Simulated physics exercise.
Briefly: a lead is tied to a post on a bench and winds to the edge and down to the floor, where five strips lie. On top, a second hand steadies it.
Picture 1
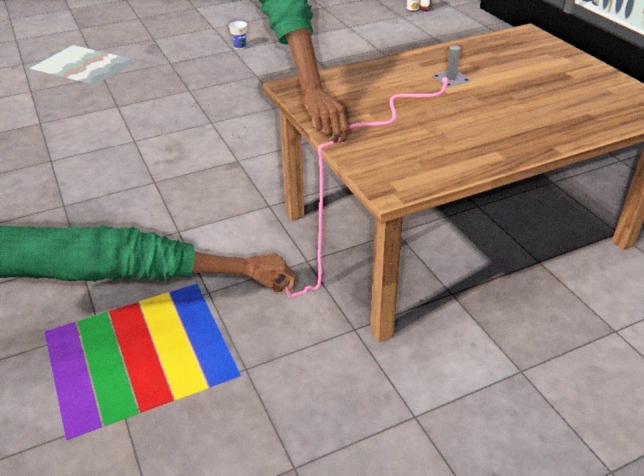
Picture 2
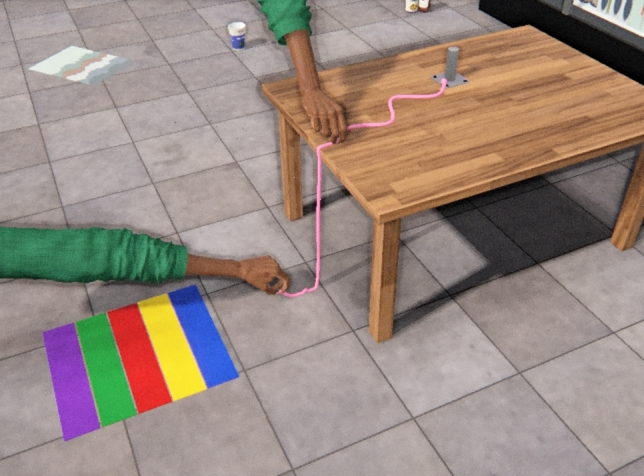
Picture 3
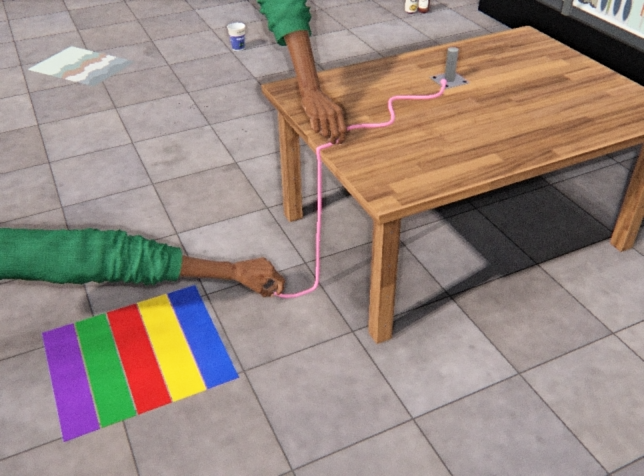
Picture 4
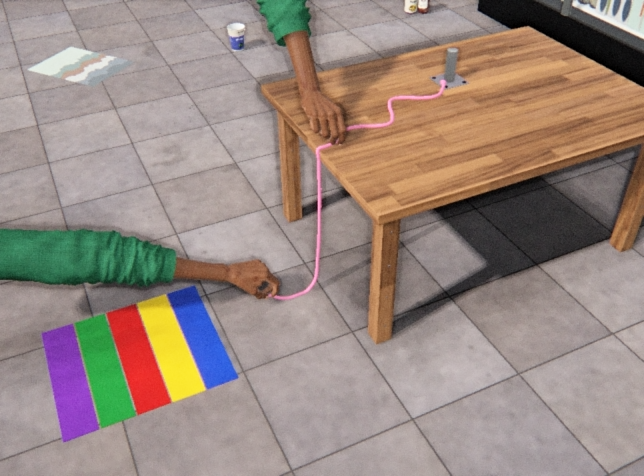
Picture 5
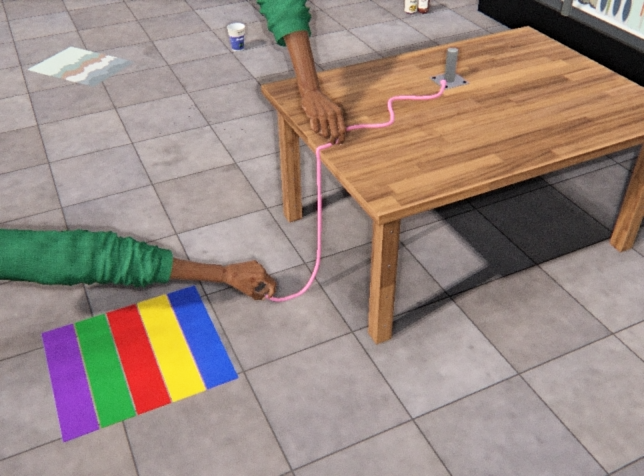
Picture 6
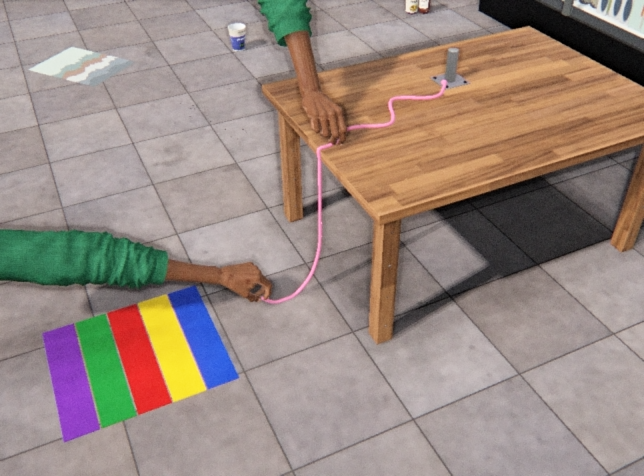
At first, one hand presses a pink cord to the edge of a wooden table while another, near the floor, holds its hanging end to the right of five coloured strips. The lower hand then draws the end slightly left, and the cord's bent lower part smooths into a curve.
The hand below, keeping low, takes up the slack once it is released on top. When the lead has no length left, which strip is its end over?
The red strip.
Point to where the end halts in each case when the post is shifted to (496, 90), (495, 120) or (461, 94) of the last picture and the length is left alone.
You'd find it around (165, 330), then (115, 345), and finally (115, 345).
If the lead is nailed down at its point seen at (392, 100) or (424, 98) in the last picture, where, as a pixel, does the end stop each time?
Estimated pixels: (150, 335), then (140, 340).
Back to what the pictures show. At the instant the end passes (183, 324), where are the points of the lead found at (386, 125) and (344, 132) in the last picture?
Approx. (353, 128); approx. (318, 145).
Soon after, end near (183, 324); over blue.
After that, end near (151, 335); over yellow.
At the stop, end near (131, 341); over red. It gets as far as the red strip.
